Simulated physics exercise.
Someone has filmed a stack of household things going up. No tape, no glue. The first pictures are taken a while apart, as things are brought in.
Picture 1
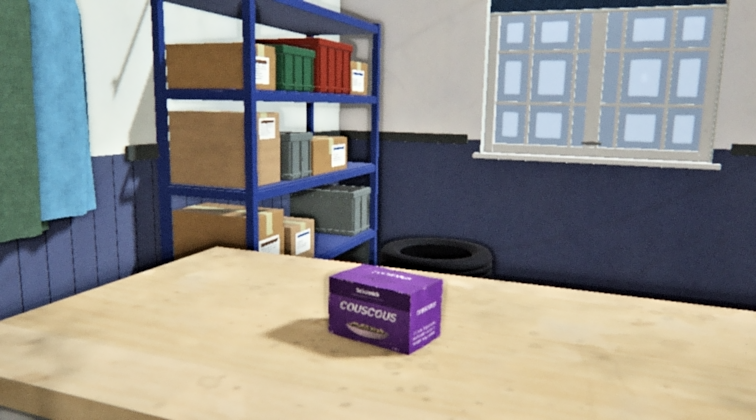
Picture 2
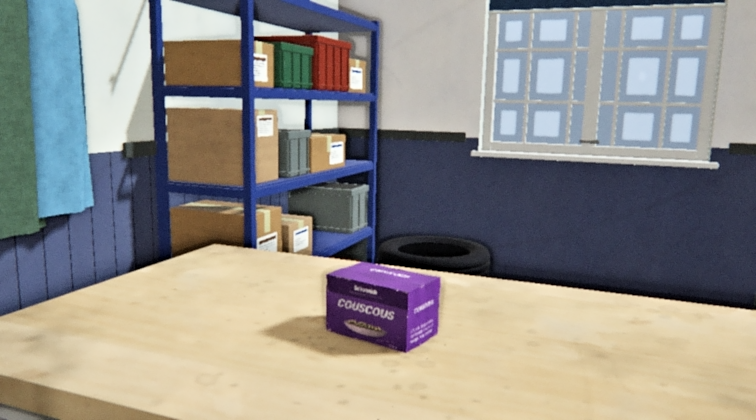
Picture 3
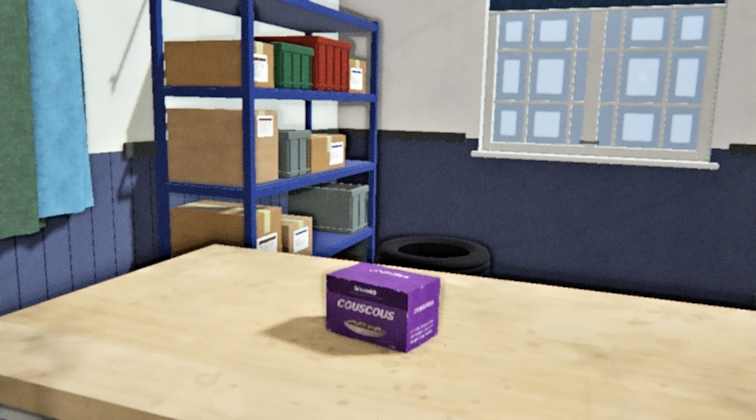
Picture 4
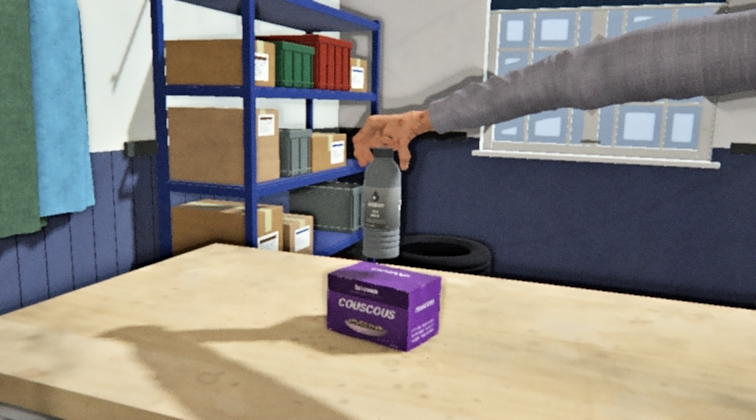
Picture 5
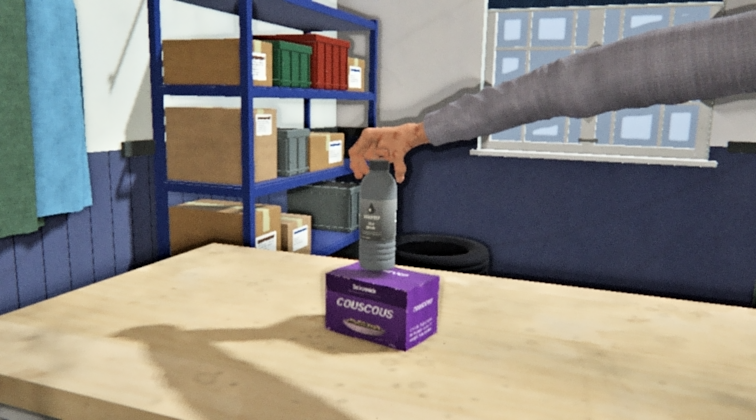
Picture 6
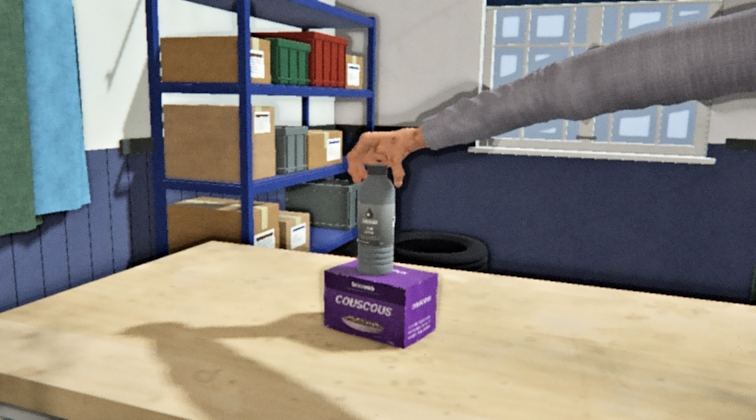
In a storeroom, a purple couscous box sits on a wooden table as a hand lowers a grey bottle onto its top.
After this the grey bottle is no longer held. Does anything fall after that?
Outcome: The pile stays up.
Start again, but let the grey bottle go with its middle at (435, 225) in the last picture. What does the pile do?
Then it gives way.
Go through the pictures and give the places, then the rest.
In the first picture, the last thing is not in view yet; purple box (385, 306).
In the second picture, the last thing is not in view yet; purple box (383, 304).
In the third picture, the last thing is not in view yet; purple box (382, 304).
In the fourth picture, still above its spot; grey bottle (382, 202); purple box (383, 303).
In the fifth picture, still above its spot; grey bottle (378, 214); purple box (382, 303).
In the sixth picture, in place under the hand; grey bottle (376, 218); purple box (380, 300).
Then, 0.30 s after the last picture, nothing has stirred.
Then, 0.70 s after the last picture, grey bottle resting near (376, 219).
At rest, both in place. Seen from the same camera at the end, grey bottle near (376, 219). The pile holds.
